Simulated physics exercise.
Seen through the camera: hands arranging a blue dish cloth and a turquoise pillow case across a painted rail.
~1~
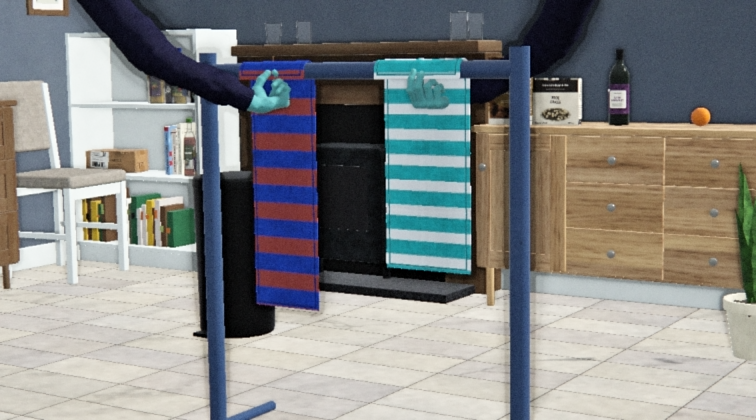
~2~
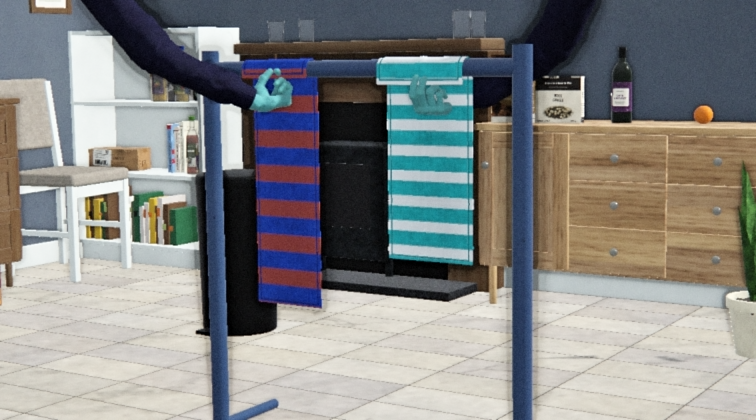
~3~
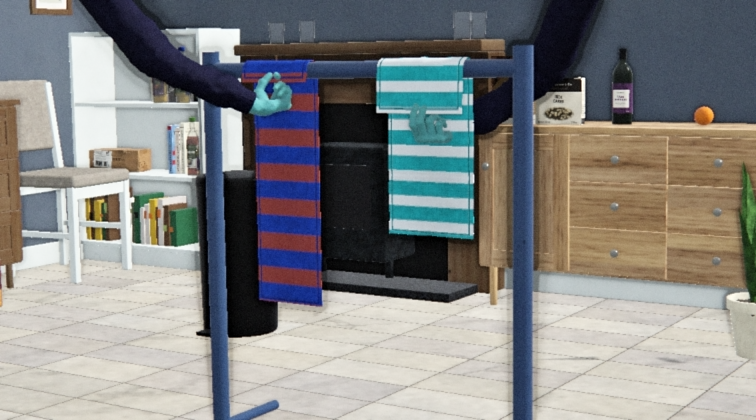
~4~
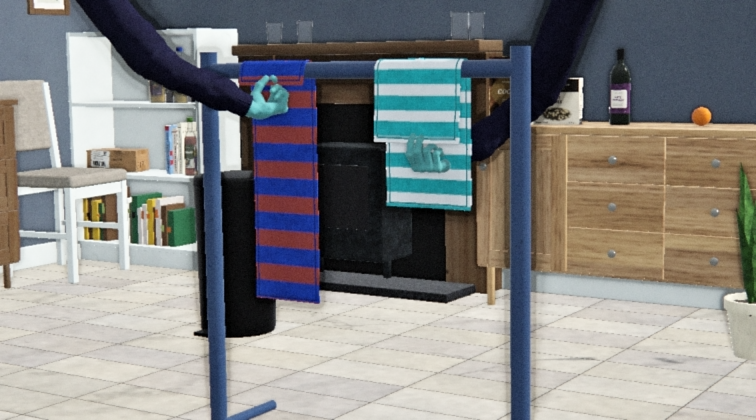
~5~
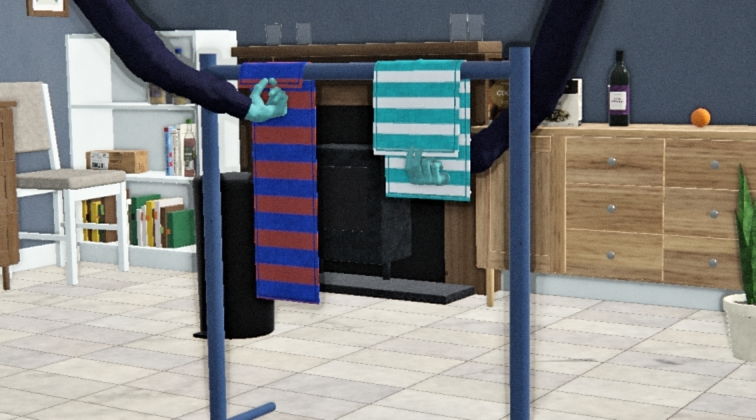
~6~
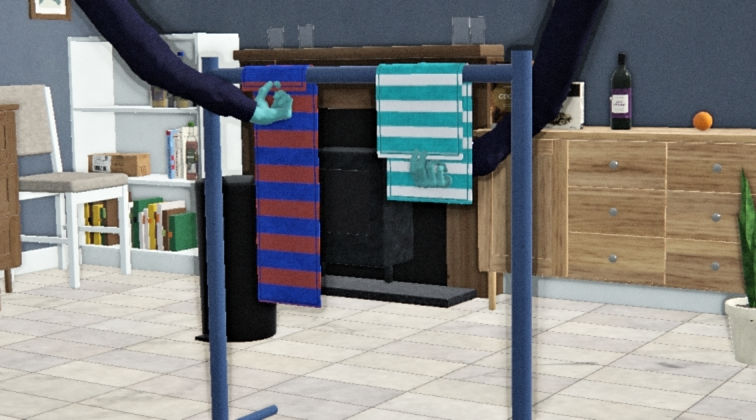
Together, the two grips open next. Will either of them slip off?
Result: The blue dish cloth falls off; the turquoise pillow case stays put.
Then, 0.30 s on from there, dish cloth clear of the rail and dropping near (289, 239); pillow case as it was left.
Then, 0.56 s on from there, dish cloth in a heap on the floor; pillow case as it was left.
In the end, dish cloth in a heap on the floor; pillow case as it was left. The blue dish cloth slips to the floor and the turquoise pillow case keeps its place.
